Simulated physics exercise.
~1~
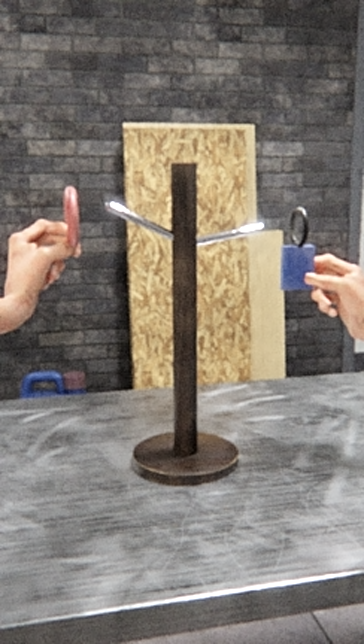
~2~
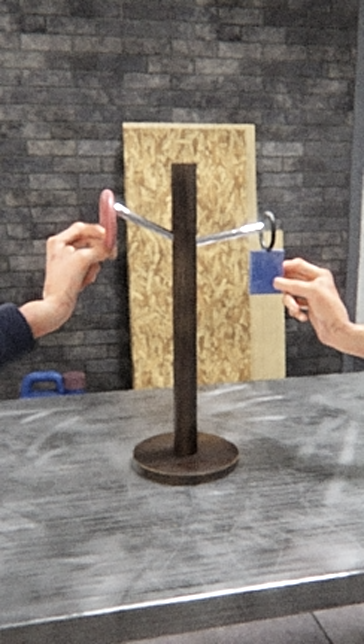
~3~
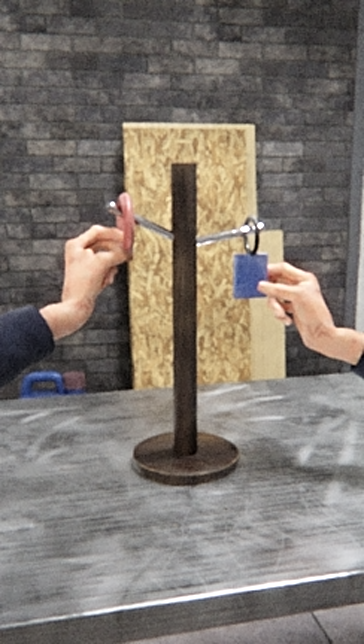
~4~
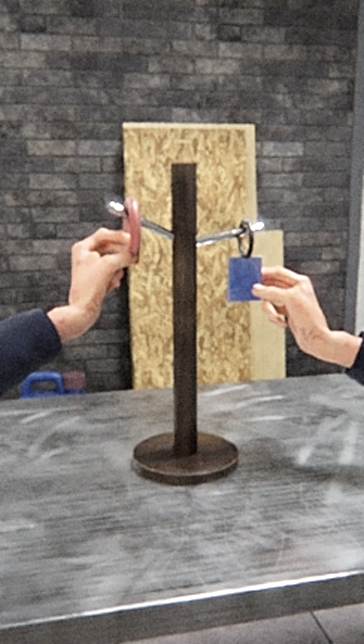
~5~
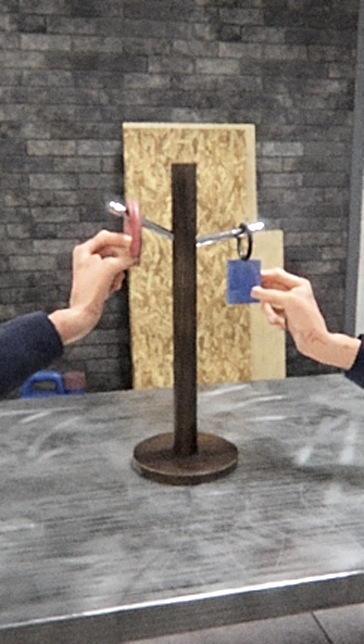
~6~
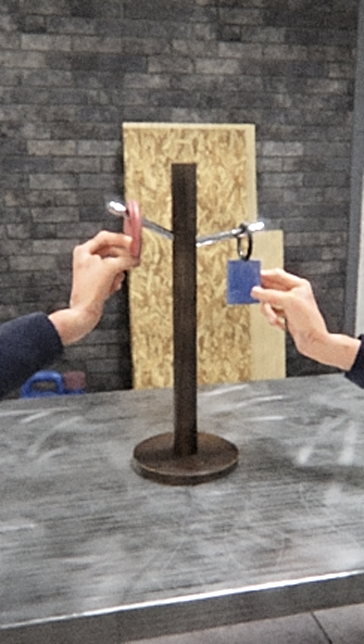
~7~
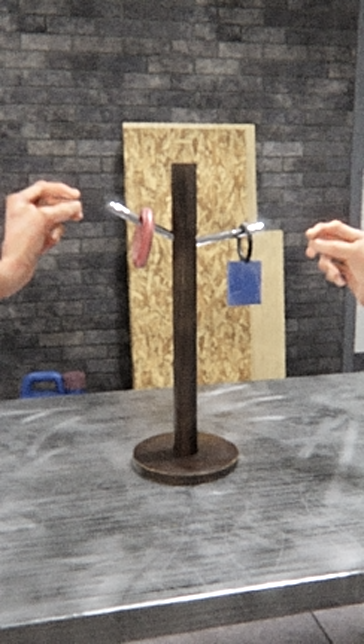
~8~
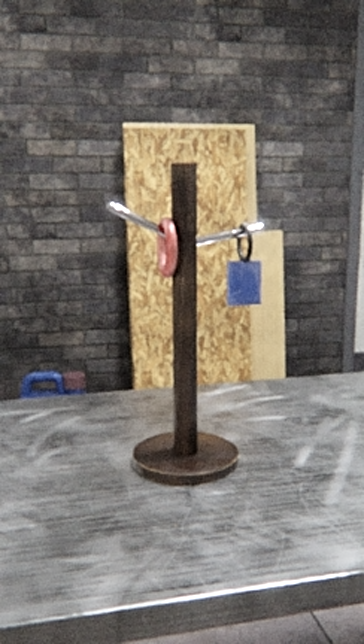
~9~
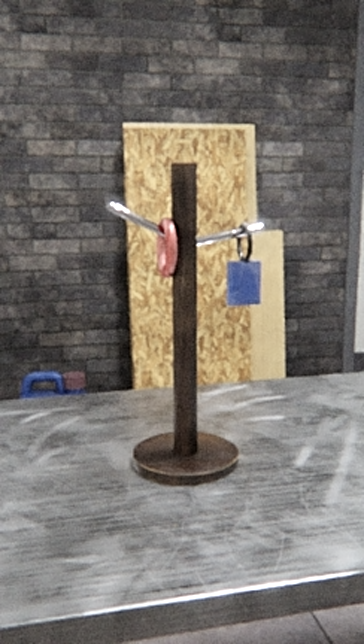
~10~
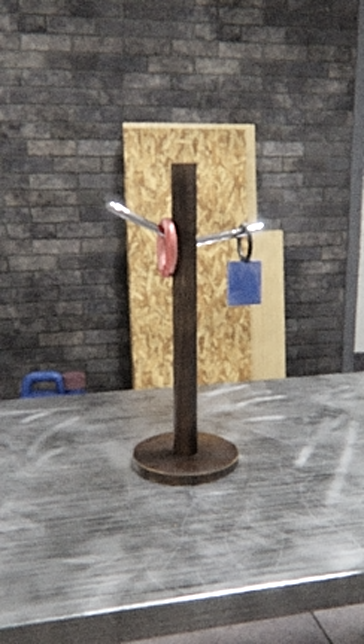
On a gray tabletop, two hands hang red tape and a blue tag on a stand's pegs; the tape slides inward, both staying hung.
